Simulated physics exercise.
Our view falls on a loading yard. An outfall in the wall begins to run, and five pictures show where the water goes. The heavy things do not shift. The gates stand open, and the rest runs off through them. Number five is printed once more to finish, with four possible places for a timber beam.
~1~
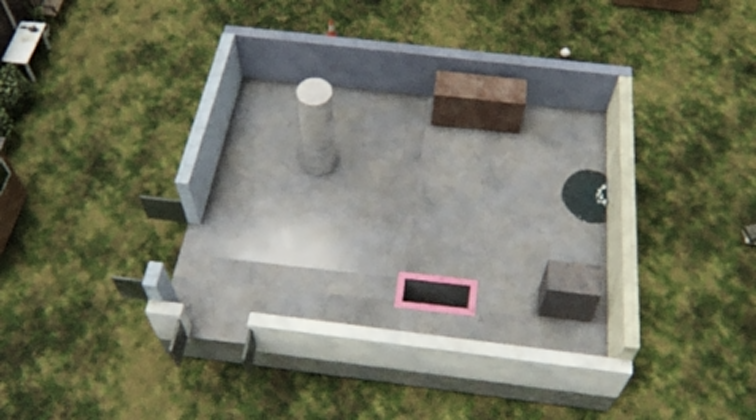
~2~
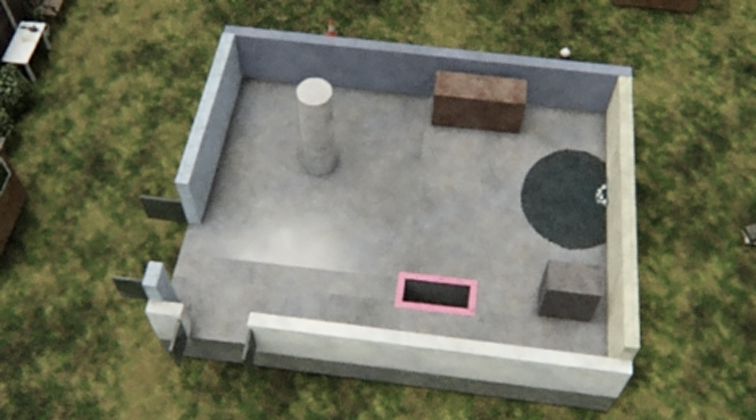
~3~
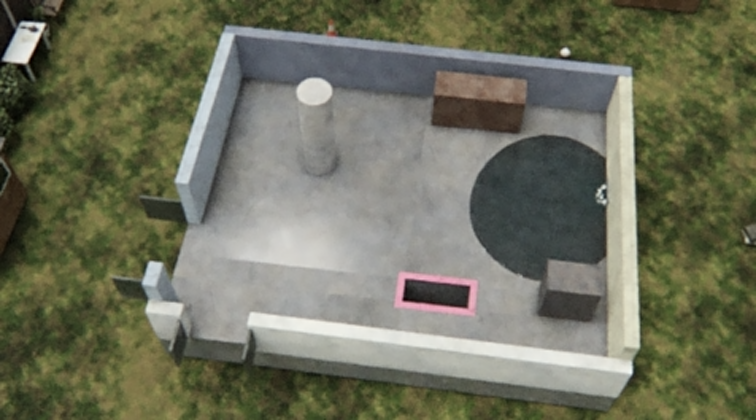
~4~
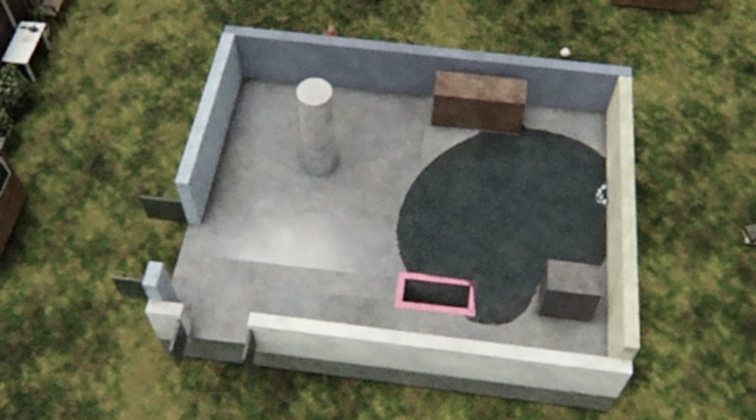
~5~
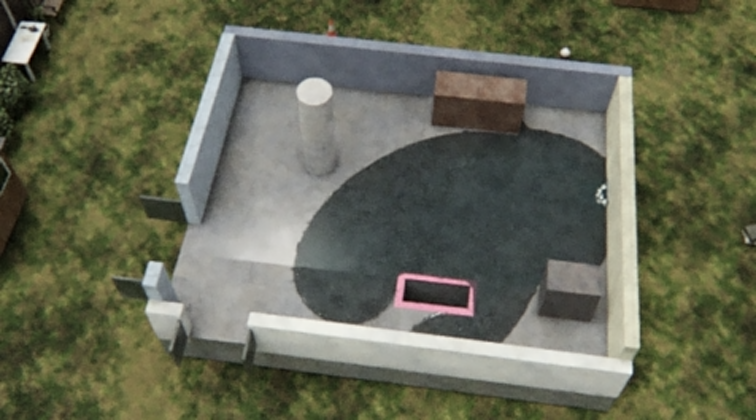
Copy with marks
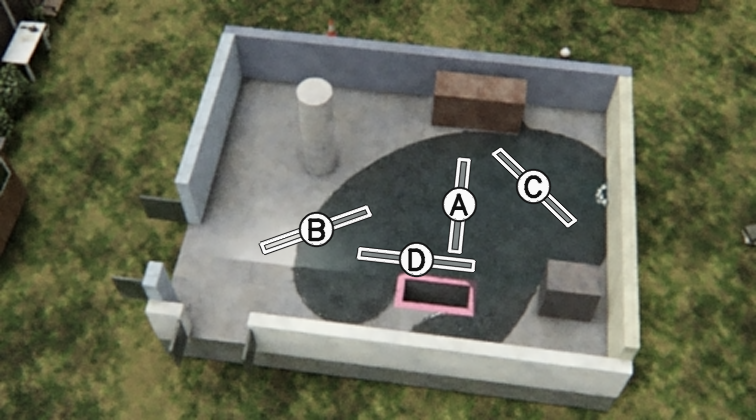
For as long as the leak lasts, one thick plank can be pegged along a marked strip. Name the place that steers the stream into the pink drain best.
I would pick spot A.
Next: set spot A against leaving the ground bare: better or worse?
Spot A is better.
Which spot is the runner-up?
It is B.
On the marked copy, A from (454, 251) to (464, 159); B from (263, 248) to (368, 211); C from (497, 151) to (571, 223); D from (359, 253) to (473, 265).
With A, about 69 % of the stream goes into the pink drain, about 30 % out by the gates.
With B, about 35 % of the stream goes into the pink drain, about 64 % out by the gates.
With C, about 25 % of the stream goes into the pink drain, about 74 % out by the gates.
With D, about 21 % of the stream goes into the pink drain, about 78 % out by the gates.
